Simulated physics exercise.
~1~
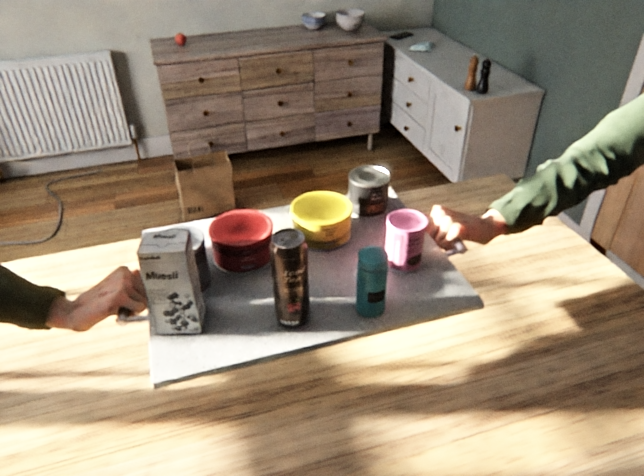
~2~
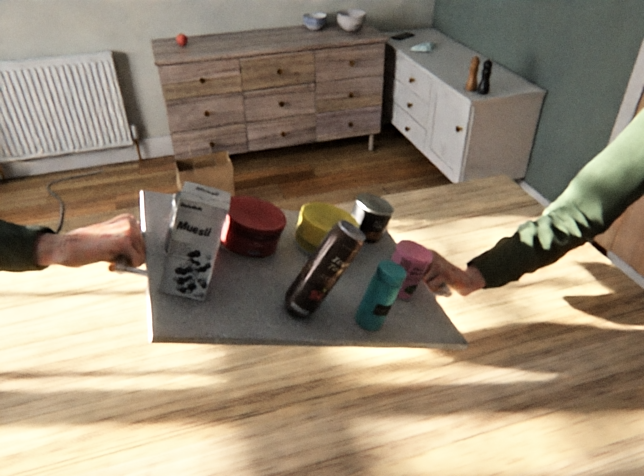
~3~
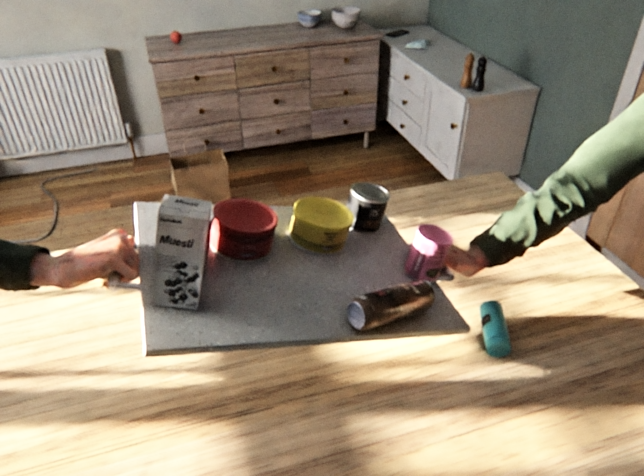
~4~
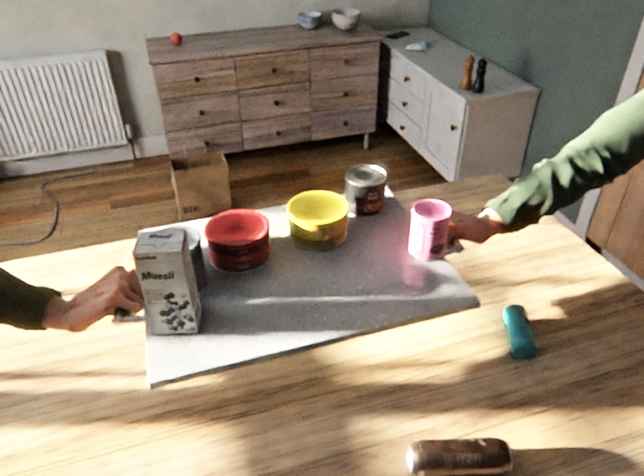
Turquoise shaker and brown can toppling and leaving a hand-held tray as it tips right, then levels, other containers staying aboard.
